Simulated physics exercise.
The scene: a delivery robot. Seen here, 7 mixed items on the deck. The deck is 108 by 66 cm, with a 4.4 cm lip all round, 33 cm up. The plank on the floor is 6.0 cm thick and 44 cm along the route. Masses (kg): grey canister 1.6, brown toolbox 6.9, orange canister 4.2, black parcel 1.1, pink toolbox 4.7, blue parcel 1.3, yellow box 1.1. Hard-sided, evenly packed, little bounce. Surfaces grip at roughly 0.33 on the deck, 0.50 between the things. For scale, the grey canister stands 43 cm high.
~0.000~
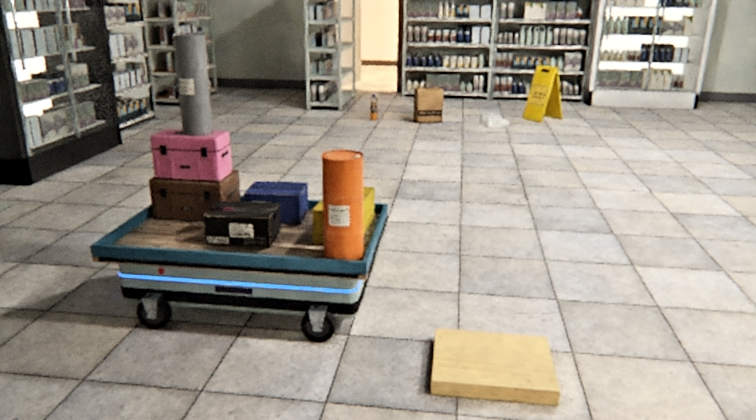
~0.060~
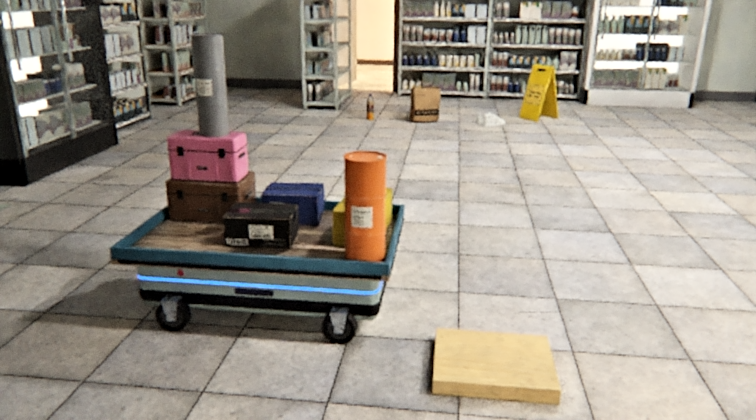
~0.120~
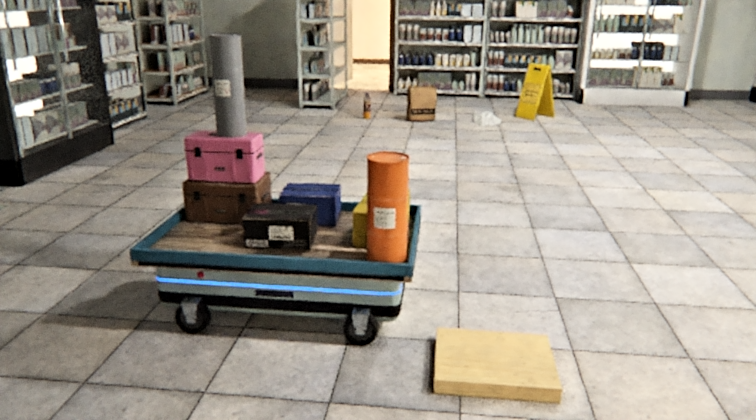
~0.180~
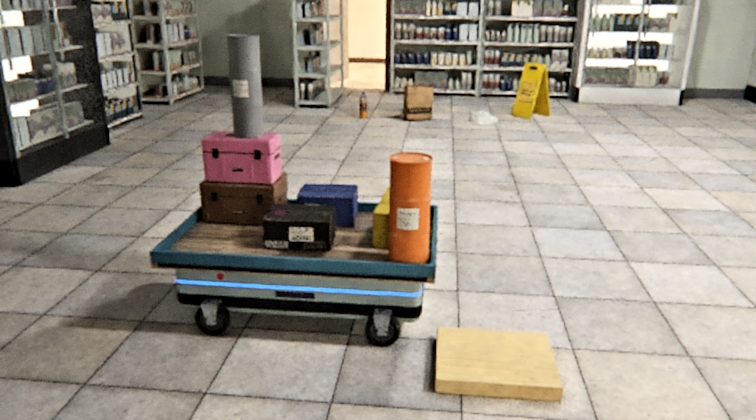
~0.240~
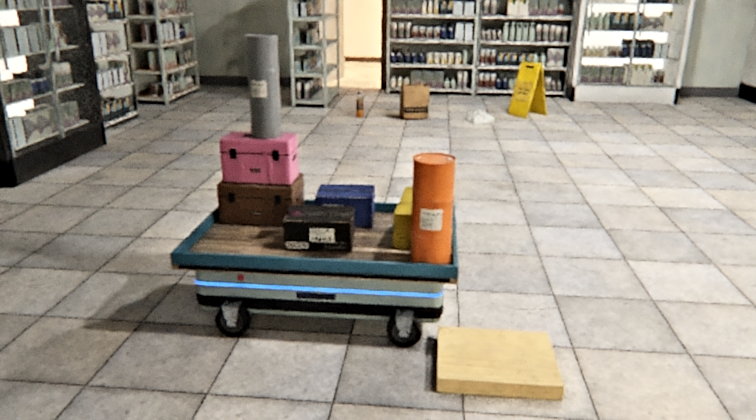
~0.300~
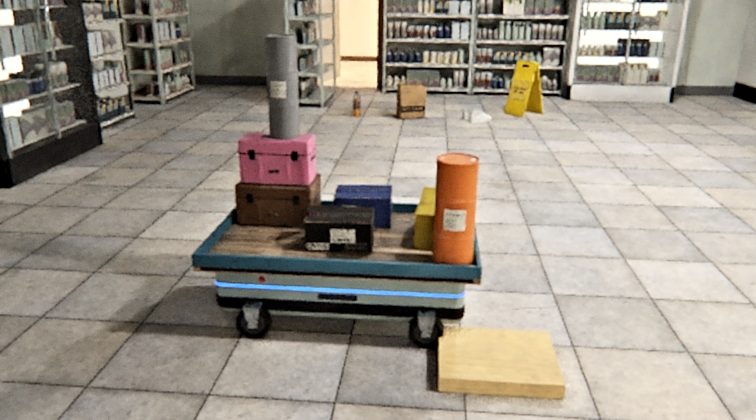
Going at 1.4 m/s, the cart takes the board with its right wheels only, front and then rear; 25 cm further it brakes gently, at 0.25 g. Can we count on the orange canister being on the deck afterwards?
The orange canister stays on the cart.
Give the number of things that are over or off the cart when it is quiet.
That comes to 2.
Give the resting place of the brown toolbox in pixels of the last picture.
Around (694, 213).
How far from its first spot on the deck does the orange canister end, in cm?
Some 26 cm.
After 0.50 s, cart 70 cm along; orange canister 16° off upright near (515, 169); yellow box 13° off upright; black parcel moved 2 cm.
After 0.90 s, cart 126 cm along; orange canister 68° off upright near (609, 218); grey canister 30° off upright; pink toolbox 7° off upright.
After 1.20 s, cart 168 cm along; grey canister now off the cart; orange canister 70° off upright near (719, 227); pink toolbox moved 12 cm.
After 1.60 s, cart 215 cm along; orange canister 73° off upright; pink toolbox moved 11 cm; yellow box moved 8 cm.
In the end (2.3 s), off the cart, grey canister; toppled on the deck, orange canister; not toppled but over 10 cm from the start, pink toolbox; the other 4 under 10 cm from the start.
